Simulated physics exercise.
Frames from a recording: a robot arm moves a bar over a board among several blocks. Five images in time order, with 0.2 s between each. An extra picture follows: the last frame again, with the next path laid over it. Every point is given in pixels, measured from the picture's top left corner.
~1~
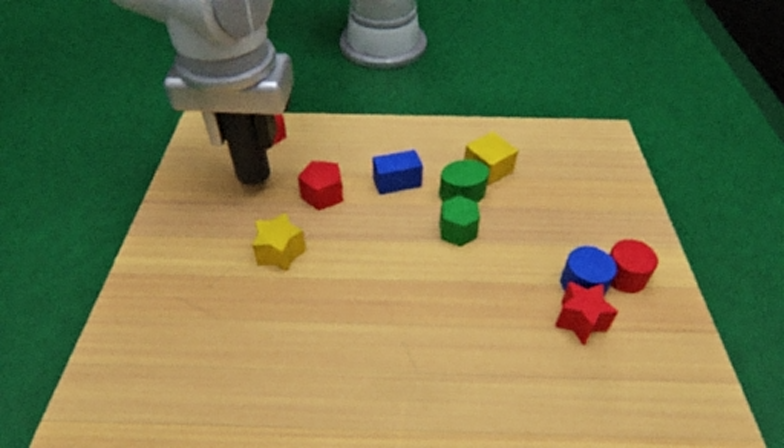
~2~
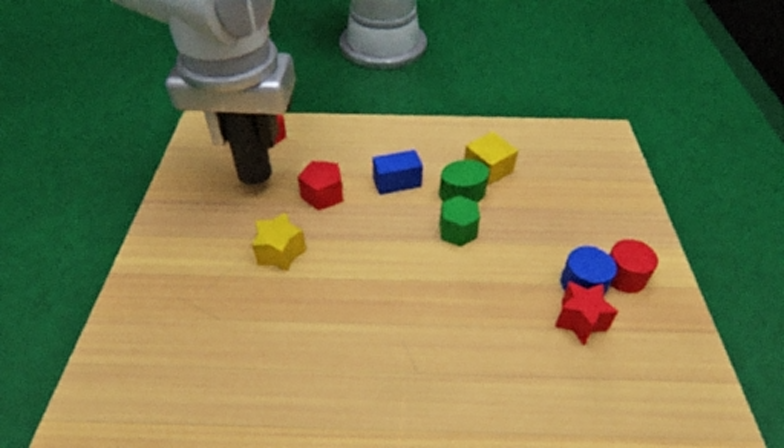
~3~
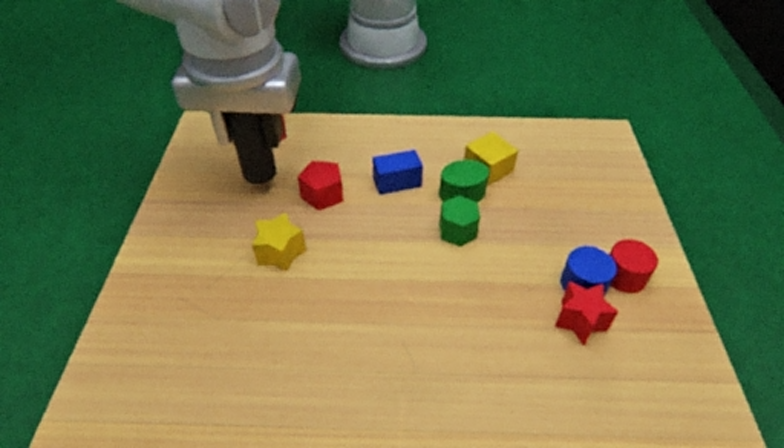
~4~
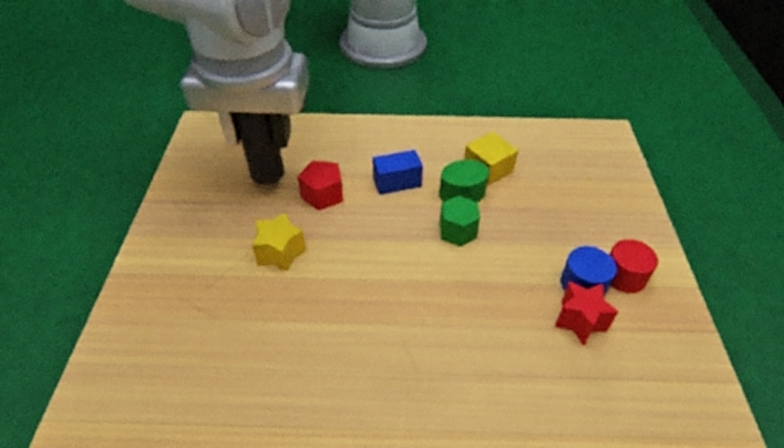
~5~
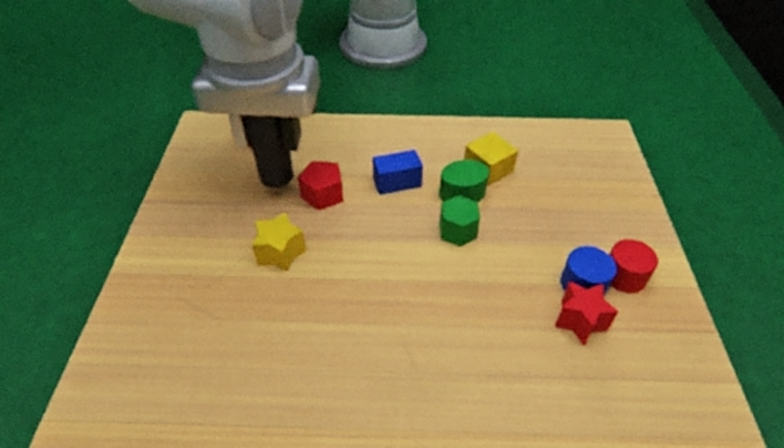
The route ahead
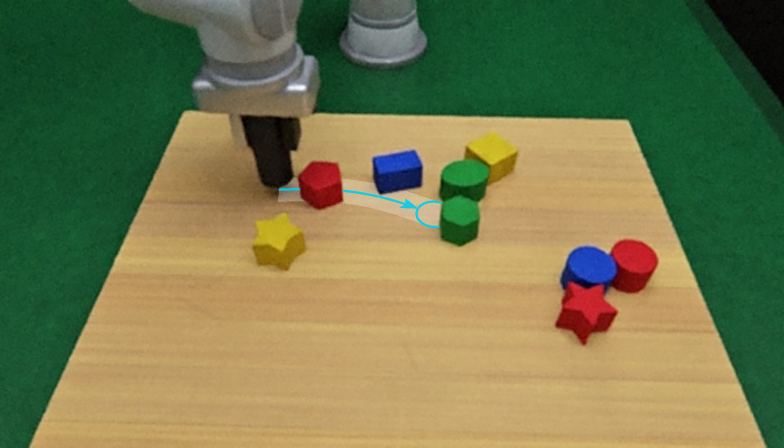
Robot arm holding a dark bar upright over a wooden board, shifting slightly right near a red block while coloured blocks stay still.
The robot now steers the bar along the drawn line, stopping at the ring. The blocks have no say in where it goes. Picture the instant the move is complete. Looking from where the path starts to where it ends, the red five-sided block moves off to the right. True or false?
Verdict: True.
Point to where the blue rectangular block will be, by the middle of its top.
It is going to be at (425, 159).
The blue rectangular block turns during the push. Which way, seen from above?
From the top, the block rotates counterclockwise.
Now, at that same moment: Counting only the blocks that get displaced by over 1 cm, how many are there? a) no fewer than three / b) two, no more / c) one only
a (no fewer than three)
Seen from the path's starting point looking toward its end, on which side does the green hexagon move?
My answer: Right.
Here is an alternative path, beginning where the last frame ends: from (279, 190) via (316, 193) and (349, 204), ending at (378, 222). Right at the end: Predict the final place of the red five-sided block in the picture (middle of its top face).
So, by the moment the path ends, you'll find the top centre of the red five-sided block at (414, 189).
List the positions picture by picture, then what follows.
In the first picture, tip of the bar at (254, 174), middles of tops, red five-sided block at (321, 173), blue rectangular block at (398, 161), green hexagon at (461, 210), green oval at (465, 172).
In the second picture, bar at (255, 173), nothing pushed.
In the third picture, bar at (260, 173), nothing pushed.
In the fourth picture, bar at (267, 173), nothing pushed.
In the fifth picture, bar at (277, 176), red five-sided block at (321, 173), blue rectangular block at (398, 161), green hexagon at (461, 210), green oval at (465, 172).
The line goes from (279, 190) by way of (358, 193) to (434, 214).
What follows on the original path. One third of the way, bar at (331, 177); red five-sided block at (364, 177); blue rectangular block at (401, 160).
Two thirds of the way, bar at (384, 185); red five-sided block at (416, 191), turned 15° clockwise; blue rectangular block at (421, 160), turned 45° anticlockwise.
At the end, bar at (435, 201); red five-sided block at (461, 216), turned 35° clockwise; blue rectangular block at (425, 159), turned 50° anticlockwise; green hexagon at (499, 227), turned 35° anticlockwise; green oval unmoved.
